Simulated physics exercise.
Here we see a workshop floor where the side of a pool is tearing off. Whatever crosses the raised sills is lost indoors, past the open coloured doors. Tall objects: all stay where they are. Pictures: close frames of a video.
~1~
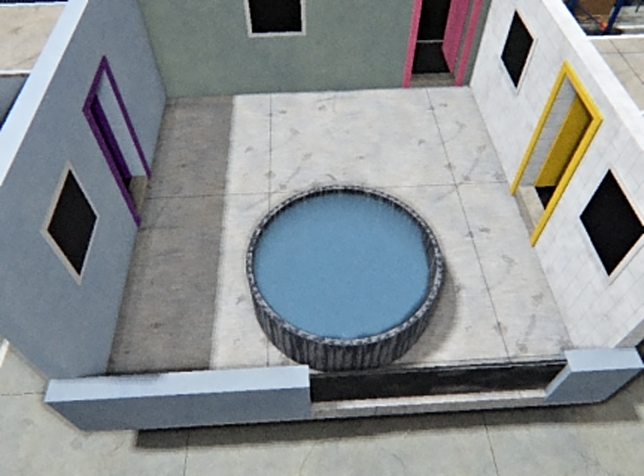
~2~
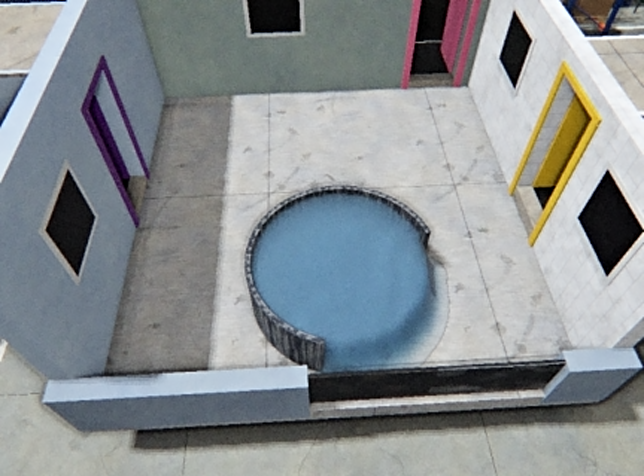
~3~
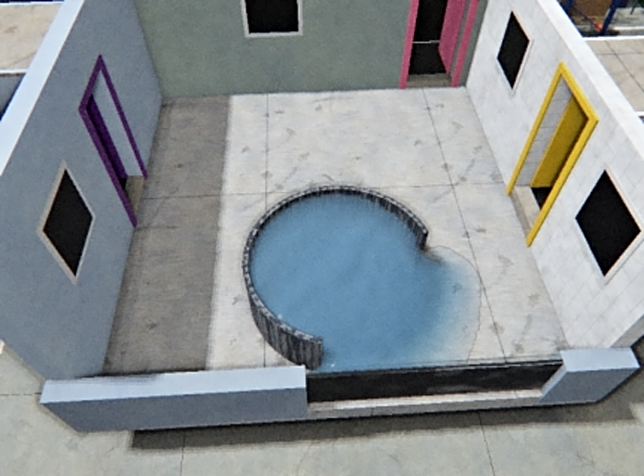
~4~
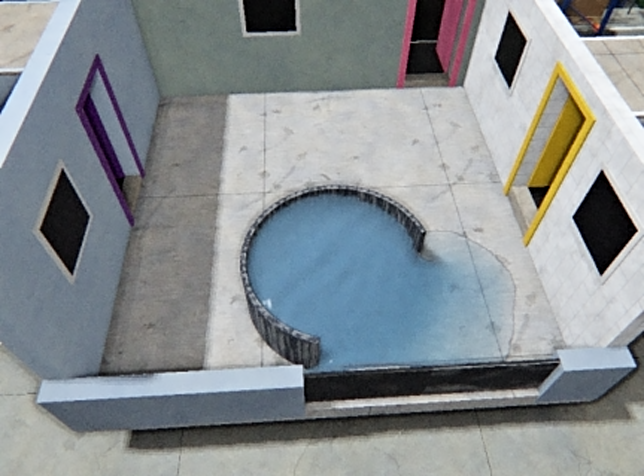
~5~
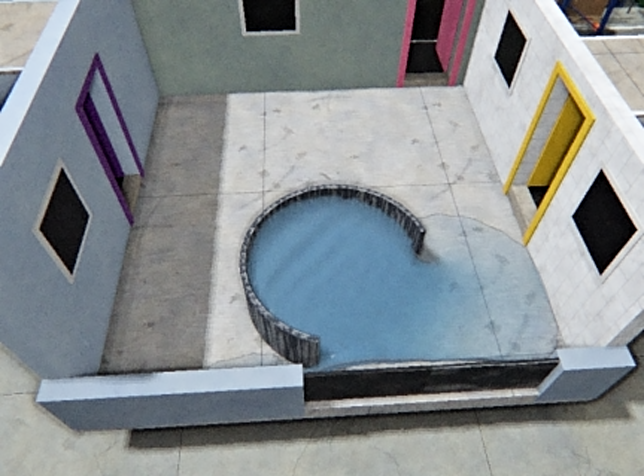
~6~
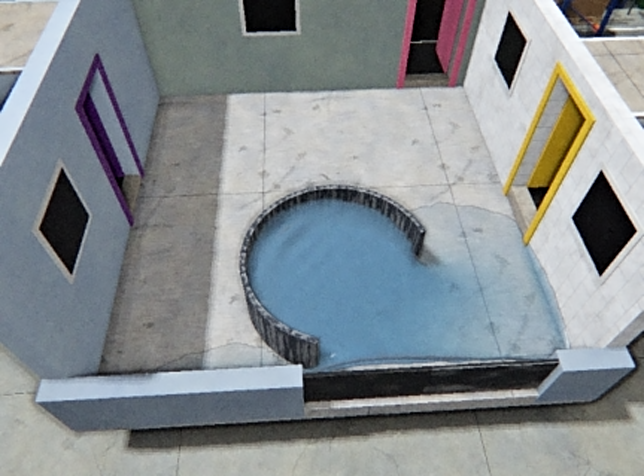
Blue water, at first still inside a round, dark-ribbed pool, pours out as the pool's front right side vanishes, then spreads in a thin sheet across the pale floor toward the right wall and along the low front wall. Seen from above, the roofless room has a purple doorframe left, pink at the back and yellow right. The view shifts very slightly as ripples cross the remaining pool.
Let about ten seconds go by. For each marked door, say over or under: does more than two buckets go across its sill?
Outcome: The pink door lets in beyond two buckets; the yellow door keeps it to two buckets; the purple door keeps it to two buckets.
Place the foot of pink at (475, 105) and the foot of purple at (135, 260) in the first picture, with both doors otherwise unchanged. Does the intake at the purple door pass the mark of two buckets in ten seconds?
Note - purple door: Short of the mark.
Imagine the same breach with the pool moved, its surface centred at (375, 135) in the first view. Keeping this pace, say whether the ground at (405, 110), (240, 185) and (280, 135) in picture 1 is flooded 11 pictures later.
Spot by spot, in the order asked: Swamped, untouched, untouched.
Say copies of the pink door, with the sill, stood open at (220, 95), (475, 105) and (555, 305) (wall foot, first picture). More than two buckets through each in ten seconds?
Taken in sequence, they go: Not exceeded, not exceeded, exceeded.
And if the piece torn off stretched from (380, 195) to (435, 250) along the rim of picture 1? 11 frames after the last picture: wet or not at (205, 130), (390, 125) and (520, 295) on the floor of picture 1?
Bone-dry, submerged, submerged.
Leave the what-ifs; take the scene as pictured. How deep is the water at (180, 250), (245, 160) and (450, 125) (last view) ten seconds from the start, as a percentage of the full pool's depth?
The depth comes out near 12, 14 and 12 per cent.
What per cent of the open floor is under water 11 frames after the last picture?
I reckon 40 per cent or so.
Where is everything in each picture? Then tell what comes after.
The first picture shows still water in the pool at (344, 259).
In the second picture, water pours out at (412, 331) and has run to a hidden place.
In the third picture, water pours out at (410, 333) and has run to a hidden place.
In the fourth picture, the front is at a hidden place, out from the gap at (407, 334).
In the fifth picture, water pours out at (406, 334) and has run to a hidden place.
In the sixth picture, the front is at a hidden place, out from the gap at (406, 335).
A moment on, water covers 25 % of the floor; the pink door not reached, the yellow door wet at the sill, nothing in, the purple door not reached.
Next, water covers 40 % of the floor; the pink door not reached, the yellow door wet at the sill, nothing in, the purple door not reached.
Then, water covers 80 % of the floor; the pink door over two buckets in, the yellow door wet at the sill, nothing in, the purple door wet at the sill, nothing in.
Later, water covers 95 % of the floor; the pink door far over two buckets in, the yellow door wet at the sill, nothing in, the purple door wet at the sill, nothing in.
In the end, water covers 100 % of the floor; the pink door far over two buckets in, the yellow door wet at the sill, nothing in, the purple door wet at the sill, nothing in.
